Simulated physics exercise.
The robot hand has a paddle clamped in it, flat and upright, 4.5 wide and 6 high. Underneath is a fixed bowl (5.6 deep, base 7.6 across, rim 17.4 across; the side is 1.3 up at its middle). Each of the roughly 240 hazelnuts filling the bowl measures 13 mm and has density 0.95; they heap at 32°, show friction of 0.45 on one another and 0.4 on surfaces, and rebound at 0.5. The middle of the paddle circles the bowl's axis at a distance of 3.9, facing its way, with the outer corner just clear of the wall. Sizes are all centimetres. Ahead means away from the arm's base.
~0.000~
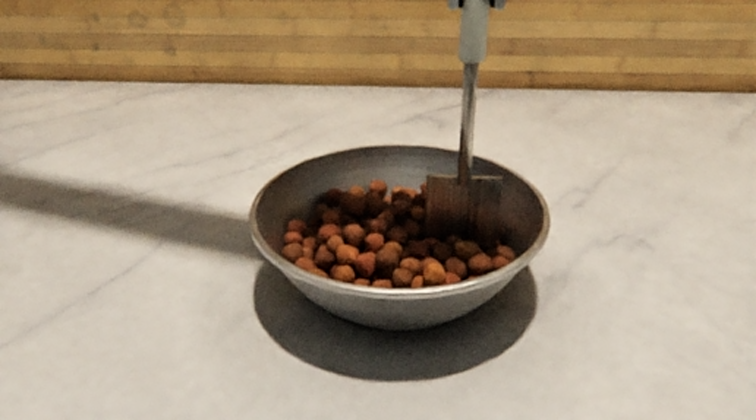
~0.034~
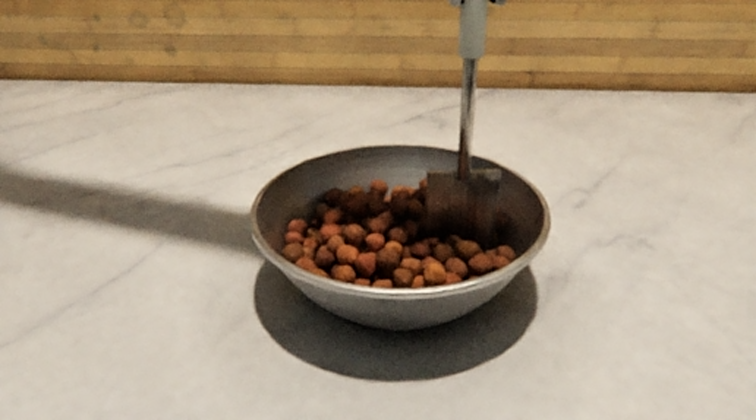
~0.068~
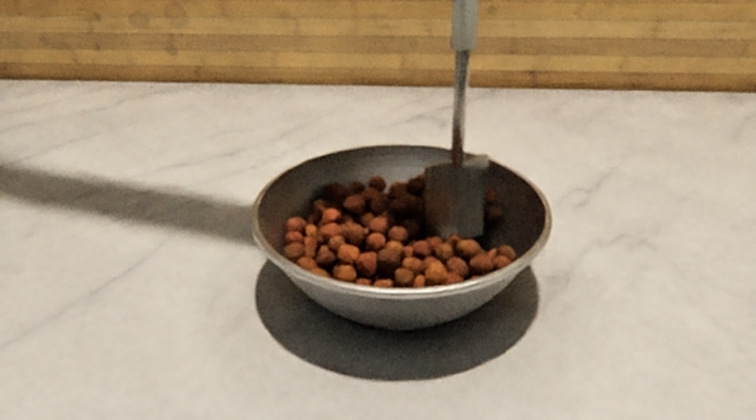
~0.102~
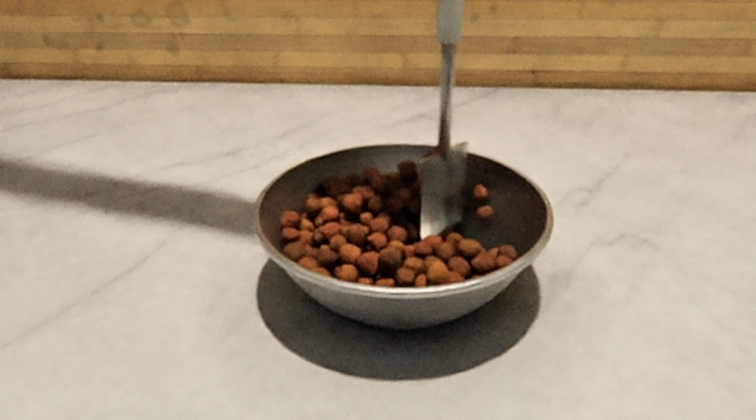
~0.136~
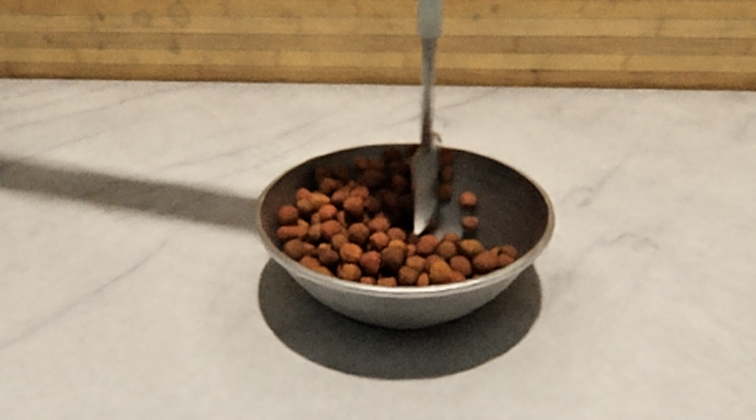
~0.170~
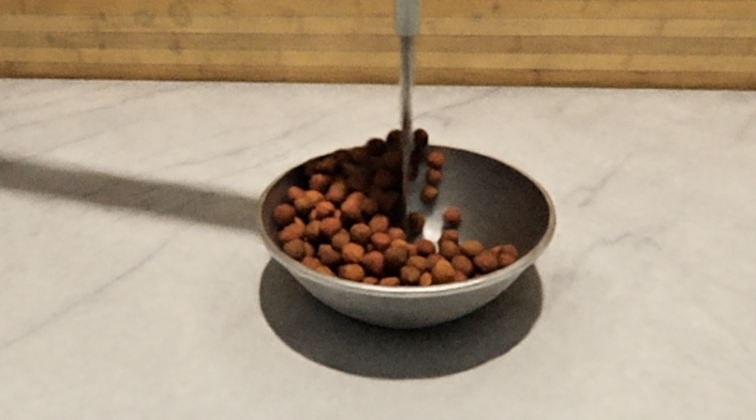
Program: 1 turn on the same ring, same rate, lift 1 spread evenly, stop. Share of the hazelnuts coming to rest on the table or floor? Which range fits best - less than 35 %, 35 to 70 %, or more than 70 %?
The range that fits is less than 35 %.
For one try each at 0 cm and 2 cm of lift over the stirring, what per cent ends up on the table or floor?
Near 30 in a hundred, then 15 in a hundred.
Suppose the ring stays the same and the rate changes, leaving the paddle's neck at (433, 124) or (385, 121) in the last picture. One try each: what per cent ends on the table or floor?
Roughly 15 and 30 percent, in that order.
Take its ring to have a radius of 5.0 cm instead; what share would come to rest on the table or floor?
That would make it around 15 percent.
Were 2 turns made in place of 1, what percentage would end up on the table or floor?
I'd expect some 30 per cent.
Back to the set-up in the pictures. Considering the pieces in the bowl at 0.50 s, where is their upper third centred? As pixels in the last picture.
Around (474, 242).
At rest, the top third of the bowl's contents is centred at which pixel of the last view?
Estimated centre: (464, 205).
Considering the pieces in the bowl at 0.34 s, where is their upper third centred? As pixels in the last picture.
Upper-third centre: Approx. (330, 233) px.
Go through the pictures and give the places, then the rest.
Paddle neck at (466, 153), 0° round; upper third of the load around (392, 231), from x 295 to 505, top at y 190; 237 in the bowl, in the first picture.
Paddle neck at (465, 148), 9° round; upper third of the load around (398, 225), from x 295 to 505, top at y 185, in the second picture.
Paddle neck at (458, 138), 29° round; upper third of the load around (403, 216), from x 295 to 505, top at y 170, in the third picture.
Paddle neck at (445, 129), 50° round; upper third of the load around (391, 205), from x 290 to 505, top at y 150, in the fourth picture.
Paddle neck at (427, 123), 71° round; upper third of the load around (376, 200), from x 285 to 505, top at y 140, in the fifth picture.
Paddle neck at (407, 120), 92° round; upper third of the load around (361, 196), from x 285 to 510, top at y 135; 237 in the bowl, in the sixth picture.
By 0.34 s, 194° round, highest piece 8 above the table; 216 in the bowl, 5 on the table or floor, 16 in flight or on the tool.
By 0.50 s, 297° round, highest piece 8 above the table; 195 in the bowl, 38 on the table or floor, 4 in flight or on the tool.
By 0.79 s, 0° round, highest piece 6 above the table; 183 in the bowl, 53 on the table or floor, 1 in flight or on the tool.
By 1.49 s, 0° round, highest piece 6 above the table; 183 in the bowl, 54 on the table or floor.
Final count, 183 in the bowl, 54 on the table or floor. That is 23 % on the table or floor.
